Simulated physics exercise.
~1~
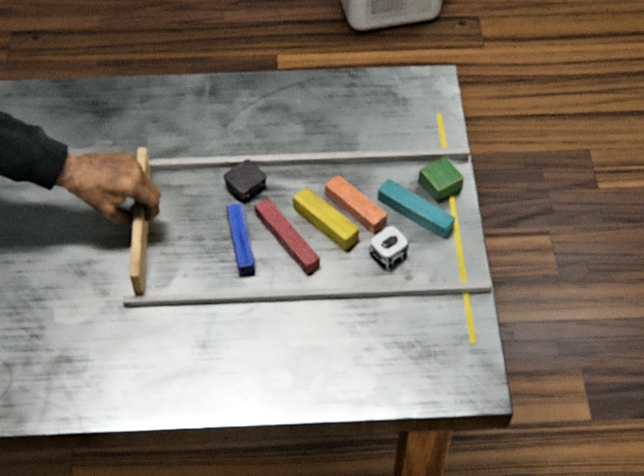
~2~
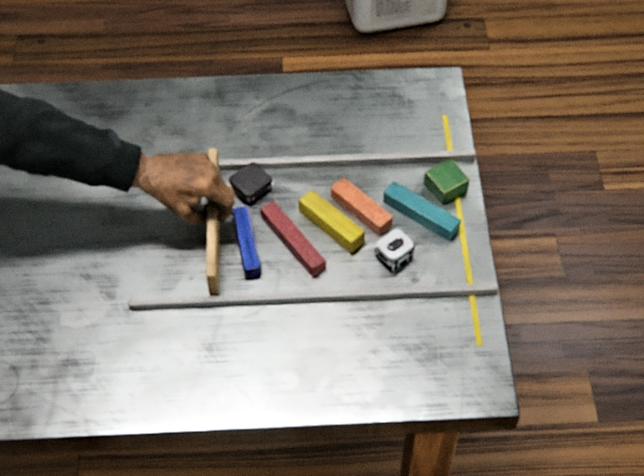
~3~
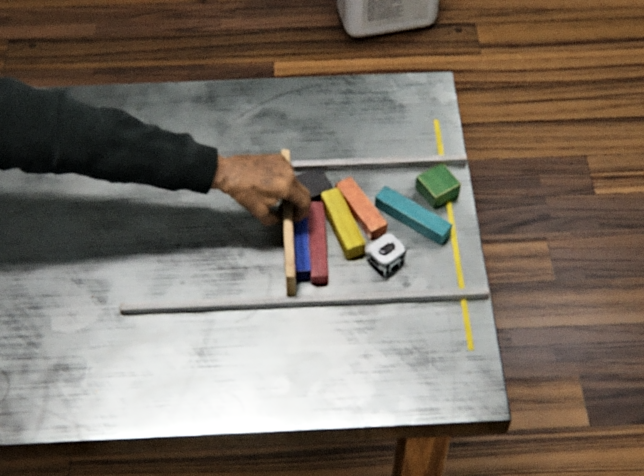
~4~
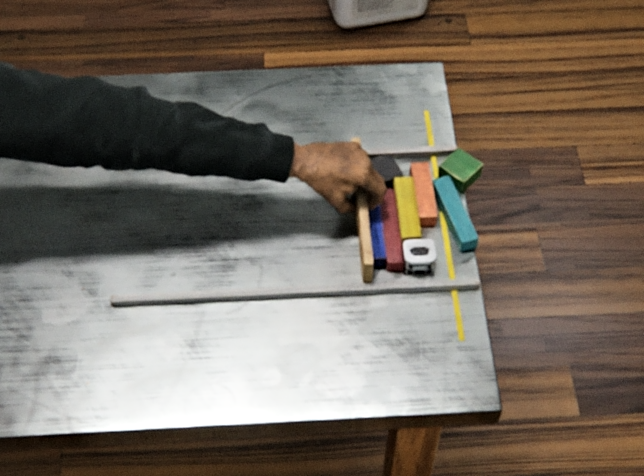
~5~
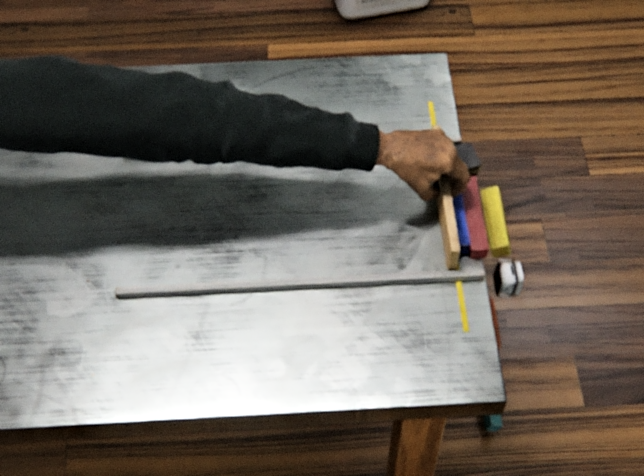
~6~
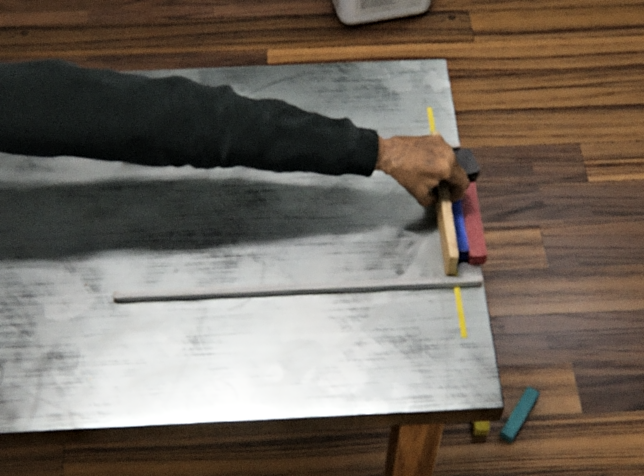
On a grey table, a hand slides a board right, pushing several coloured blocks off the edge.
